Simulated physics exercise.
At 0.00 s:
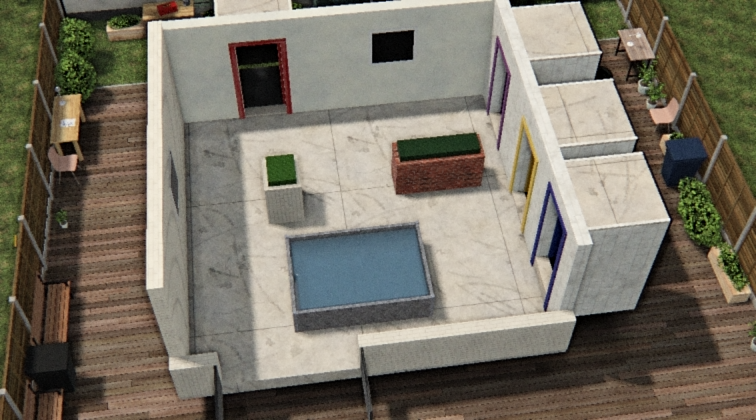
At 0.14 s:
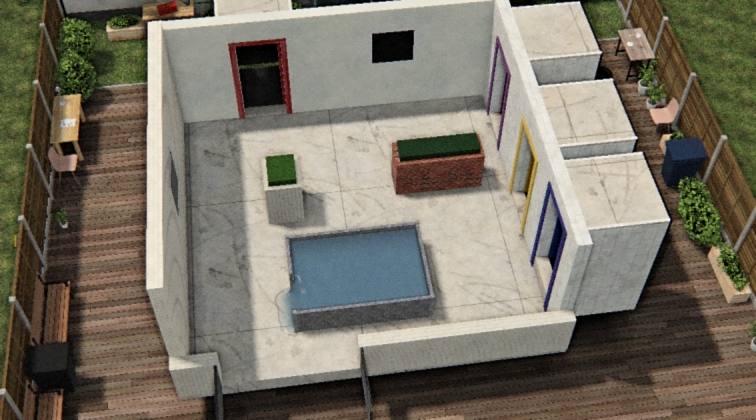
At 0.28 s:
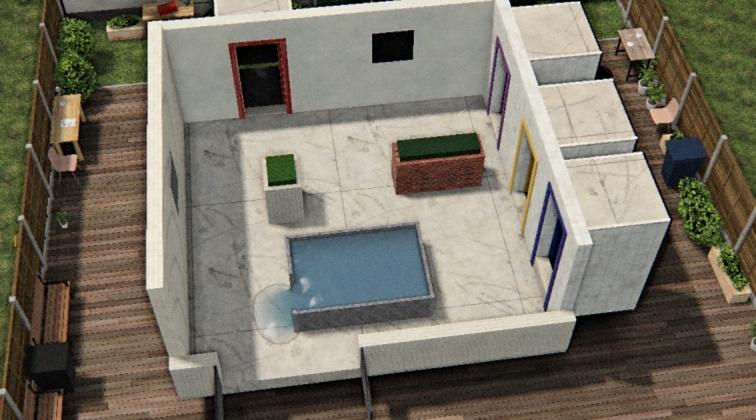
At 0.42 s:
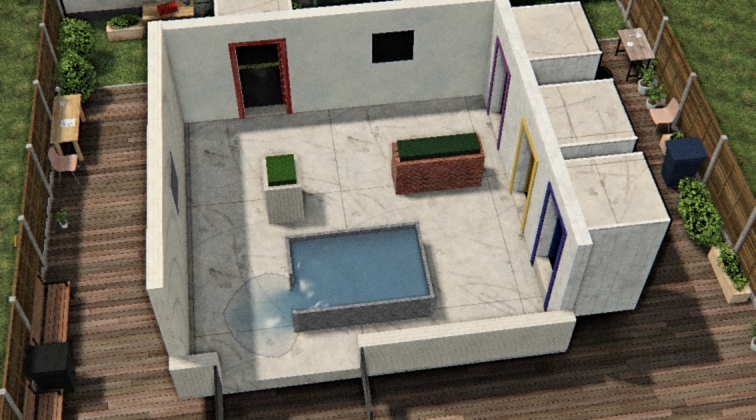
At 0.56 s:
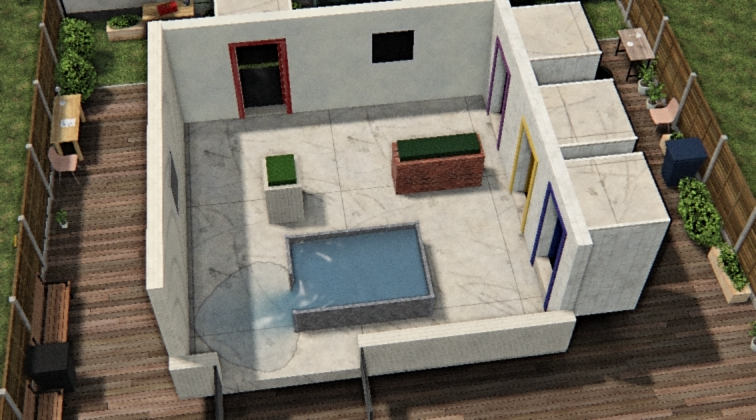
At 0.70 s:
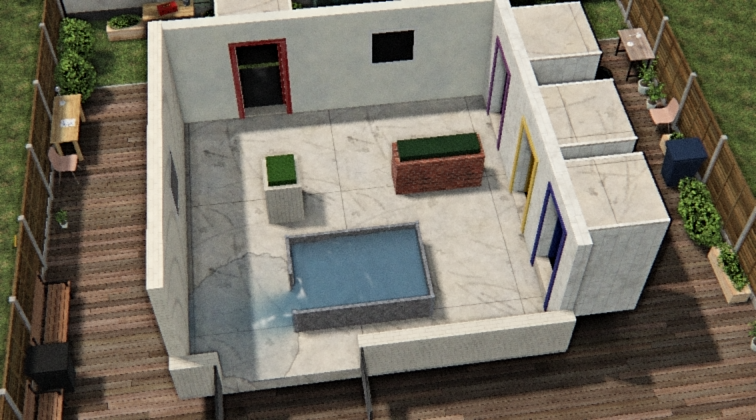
A walled yard with a pale marble-like floor, ringed by wooden decking, is seen from high above by a still camera. A grey water tank stands near the front, with a white block topped with green and a red brick planter behind it, a red-edged doorway at the back, and purple, yellow and blue doorways on the right. Water pours from the tank's left side and spreads across the floor in a widening, thin sheet towards the left wall and front.
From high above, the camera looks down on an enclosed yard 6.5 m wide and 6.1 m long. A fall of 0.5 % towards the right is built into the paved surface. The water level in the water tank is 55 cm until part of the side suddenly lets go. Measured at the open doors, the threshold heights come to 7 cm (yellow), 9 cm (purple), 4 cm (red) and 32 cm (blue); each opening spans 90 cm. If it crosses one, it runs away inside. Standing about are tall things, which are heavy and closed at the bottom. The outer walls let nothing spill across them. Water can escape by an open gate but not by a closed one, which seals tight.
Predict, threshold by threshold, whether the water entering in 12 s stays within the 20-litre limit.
In order: The yellow door undershoots the limit; the purple door undershoots the limit; the red door overshoots the limit; the blue door undershoots the limit.
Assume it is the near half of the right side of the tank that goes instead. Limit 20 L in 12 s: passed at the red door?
Well, at red it would be too little.
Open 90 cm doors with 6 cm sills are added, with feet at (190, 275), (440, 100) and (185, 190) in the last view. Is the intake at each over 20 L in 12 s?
Per doorway, in order: Sufficient / insufficient / insufficient.
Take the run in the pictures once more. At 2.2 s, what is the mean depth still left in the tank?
It averages close to 36 cm.
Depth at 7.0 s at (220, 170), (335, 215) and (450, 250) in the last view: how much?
Depths: About 3, 1 and 0 centimetres.
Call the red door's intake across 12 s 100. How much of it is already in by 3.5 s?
0 per cent, roughly.
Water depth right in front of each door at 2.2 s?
Door by door, in cm: Yellow reads 0, purple reads 0, red reads 0, blue reads 0.
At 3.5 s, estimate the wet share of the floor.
Wet share: Near 30 percent.
After 1.4 s water covers 10 % of the floor and is deepest (34 cm) near (191, 376); yellow door not reached, purple door not reached, red door not reached, blue door not reached.
After 2.2 s water covers 15 % of the floor and is deepest (29 cm) near (190, 332); yellow door not reached, purple door not reached, red door not reached, blue door not reached.
After 3.5 s water covers 30 % of the floor and is deepest (22 cm) near (191, 376); yellow door not reached, purple door not reached, red door not reached, blue door not reached.
After 7.0 s water covers 50 % of the floor and is deepest (12 cm) near (191, 367); yellow door not reached, purple door not reached, red door 9 cm at the sill, 52 L in, blue door not reached.
After 12.0 s water covers 75 % of the floor and is deepest (8 cm) near (484, 99); yellow door 3 cm at the sill, 0 L in, purple door 7 cm at the sill, 0 L in, red door 6 cm at the sill, 87 L in, blue door not reached.
